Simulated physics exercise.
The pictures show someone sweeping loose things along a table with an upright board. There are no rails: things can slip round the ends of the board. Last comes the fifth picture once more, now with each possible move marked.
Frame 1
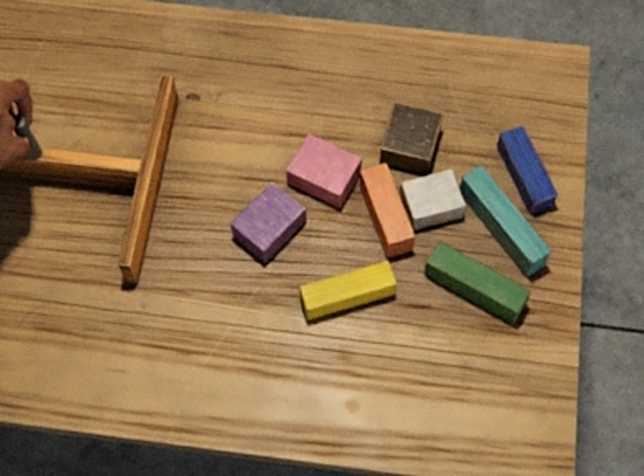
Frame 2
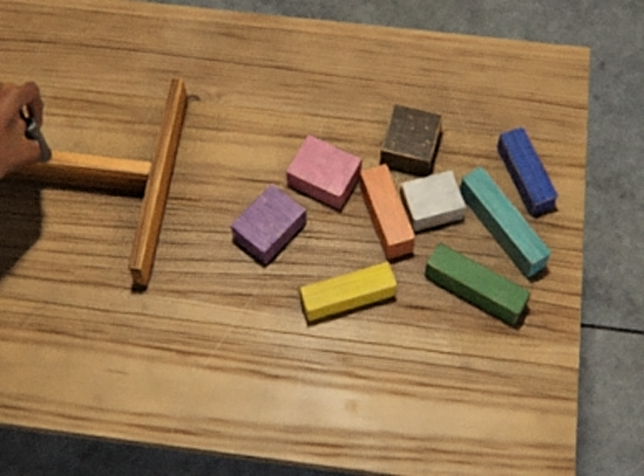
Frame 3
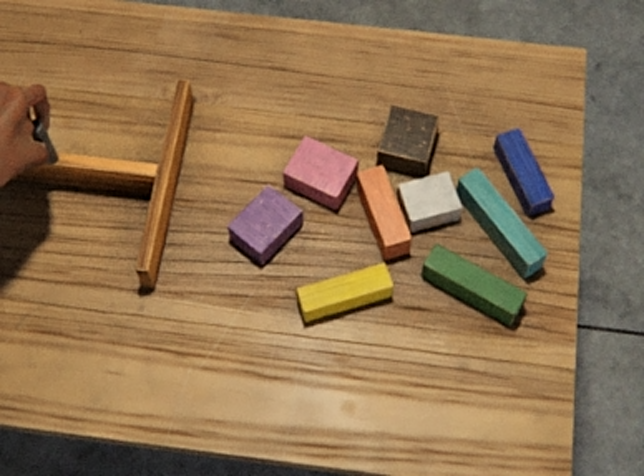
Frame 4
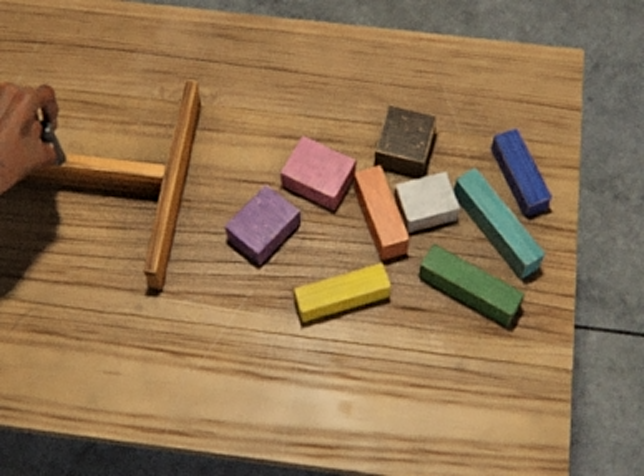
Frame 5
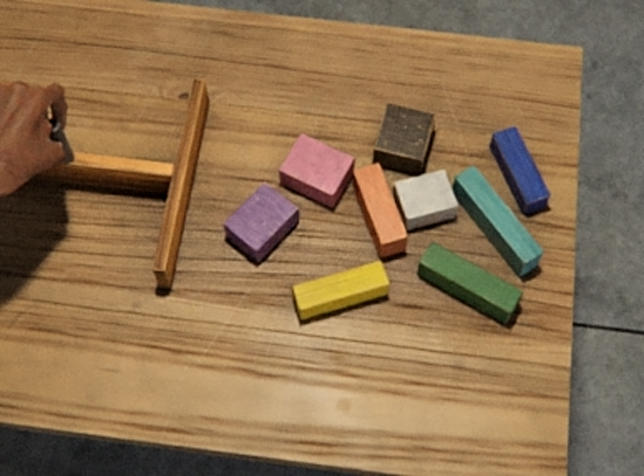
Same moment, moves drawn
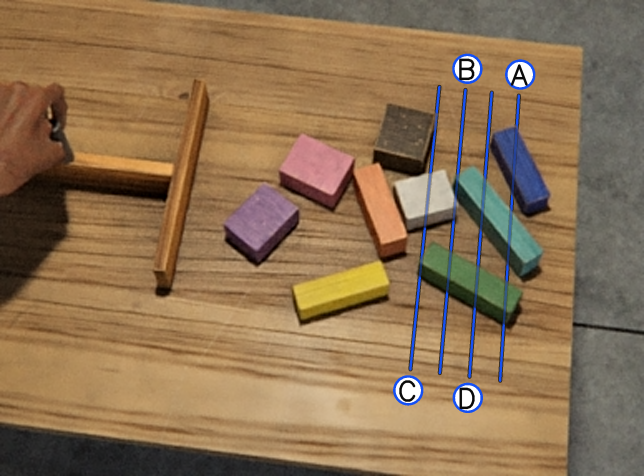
On a wooden tabletop, a hand slowly pushing an upright wooden board rightward toward loose coloured blocks, still short of touching them.
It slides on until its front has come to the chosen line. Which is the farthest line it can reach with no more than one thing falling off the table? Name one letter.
B.
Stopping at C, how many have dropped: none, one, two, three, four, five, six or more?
In all, none.
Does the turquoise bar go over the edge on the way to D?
Yes.
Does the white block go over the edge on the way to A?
Yes.
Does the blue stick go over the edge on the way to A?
By then, yes.
On the marked copy, A at (510, 229); B at (453, 223); C at (426, 220); D at (481, 226).
Taking B. A third of the way, board (278, 182); pink block (325, 167); purple block (304, 221).
Two thirds of the way, board (375, 193); turquoise bar (534, 217); blue stick (527, 169).
When it is over, board (452, 202); turquoise bar (581, 207); white block (561, 252); none fallen.
As for the rest, A drops four; C is within the limit but short; D drops three.
